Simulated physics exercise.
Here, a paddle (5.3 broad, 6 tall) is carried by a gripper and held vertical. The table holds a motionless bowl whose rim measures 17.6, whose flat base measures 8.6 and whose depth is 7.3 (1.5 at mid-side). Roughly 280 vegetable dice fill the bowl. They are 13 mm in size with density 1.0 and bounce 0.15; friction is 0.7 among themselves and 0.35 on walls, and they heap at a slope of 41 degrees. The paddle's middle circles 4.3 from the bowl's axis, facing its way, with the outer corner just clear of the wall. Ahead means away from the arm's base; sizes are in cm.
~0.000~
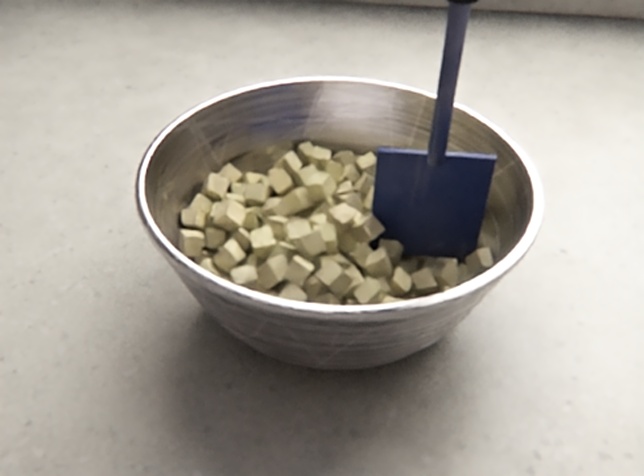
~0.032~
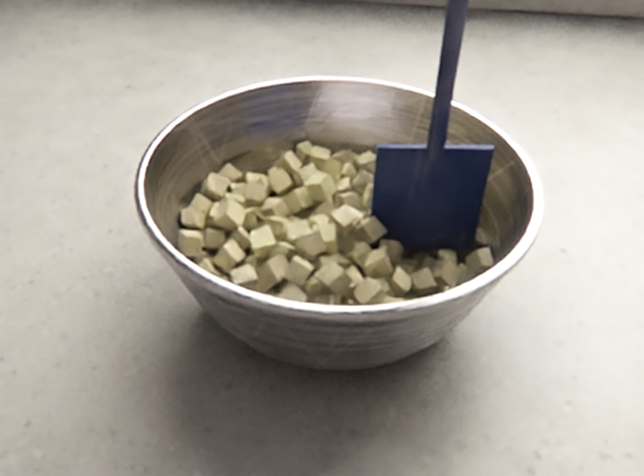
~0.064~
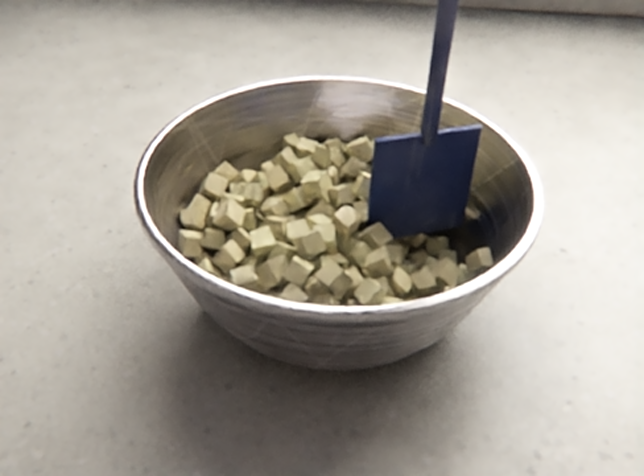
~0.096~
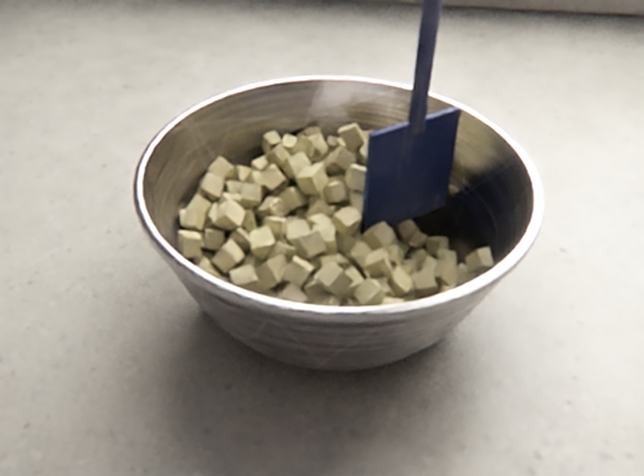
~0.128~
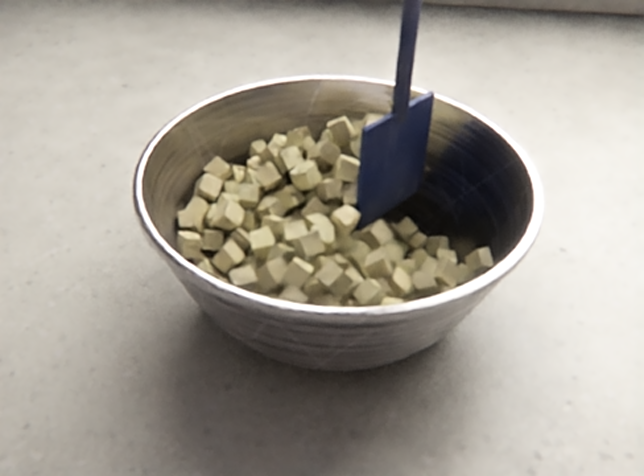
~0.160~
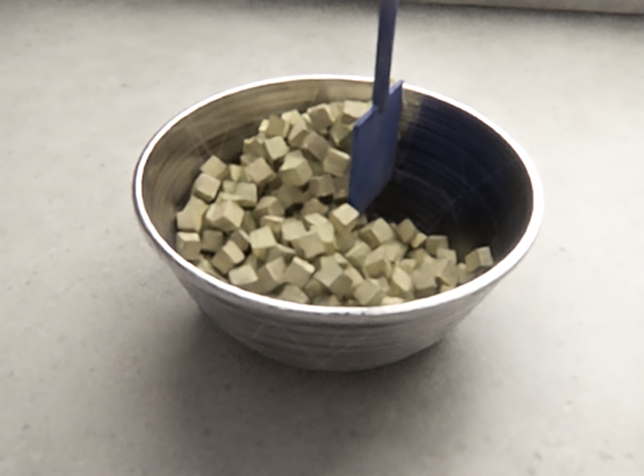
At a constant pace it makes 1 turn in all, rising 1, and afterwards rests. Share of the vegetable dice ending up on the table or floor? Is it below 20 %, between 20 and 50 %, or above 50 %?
Below 20 %.
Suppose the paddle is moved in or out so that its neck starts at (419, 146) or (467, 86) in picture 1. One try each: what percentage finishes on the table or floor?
Close to 10 and 5 in a hundred.
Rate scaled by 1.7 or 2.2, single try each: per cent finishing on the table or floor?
Around 30 percent for the first try and 35 percent for the second.
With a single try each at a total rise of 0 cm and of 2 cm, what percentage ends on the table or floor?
First try about 10 per cent, second about 15 per cent.
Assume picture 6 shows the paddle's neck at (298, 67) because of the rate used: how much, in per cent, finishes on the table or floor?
Close to 30 in a hundred.
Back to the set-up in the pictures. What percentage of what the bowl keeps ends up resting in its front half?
Estimate: Some 20 %.
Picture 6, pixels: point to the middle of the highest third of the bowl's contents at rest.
Centre of top third: Approx. (390, 148).
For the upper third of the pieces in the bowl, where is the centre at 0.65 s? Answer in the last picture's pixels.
Estimated centre: (450, 214).
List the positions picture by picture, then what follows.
In the first picture, the paddle neck at (441, 124), 0° round; upper third of the load around (323, 228), from x 190 to 480, top at y 155; 279 in the bowl.
In the second picture, the paddle neck at (440, 117), 6° round; upper third of the load around (325, 223), from x 190 to 480, top at y 155.
In the third picture, the paddle neck at (433, 104), 21° round; upper third of the load around (325, 209), from x 190 to 480, top at y 145.
In the fourth picture, the paddle neck at (421, 92), 36° round; upper third of the load around (320, 196), from x 190 to 480, top at y 130.
In the fifth picture, the paddle neck at (403, 81), 51° round; upper third of the load around (315, 193), from x 190 to 480, top at y 105.
In the sixth picture, the paddle neck at (383, 73), 66° round; upper third of the load around (312, 186), from x 190 to 480, top at y 90; 279 in the bowl.
After 0.40 s, 180° round, highest piece 9 above the table; 268 in the bowl, 3 on the table or floor, 8 in flight or on the tool.
After 0.65 s, 294° round, highest piece 9 above the table; 262 in the bowl, 15 on the table or floor, 2 in flight or on the tool.
After 0.97 s, 0° round, highest piece 8 above the table; 251 in the bowl, 27 on the table or floor, 1 in flight or on the tool.
After 1.67 s, 0° round, highest piece 8 above the table; 251 in the bowl, 28 on the table or floor.
In the end, 251 in the bowl, 28 on the table or floor. That is 10 % on the table or floor.
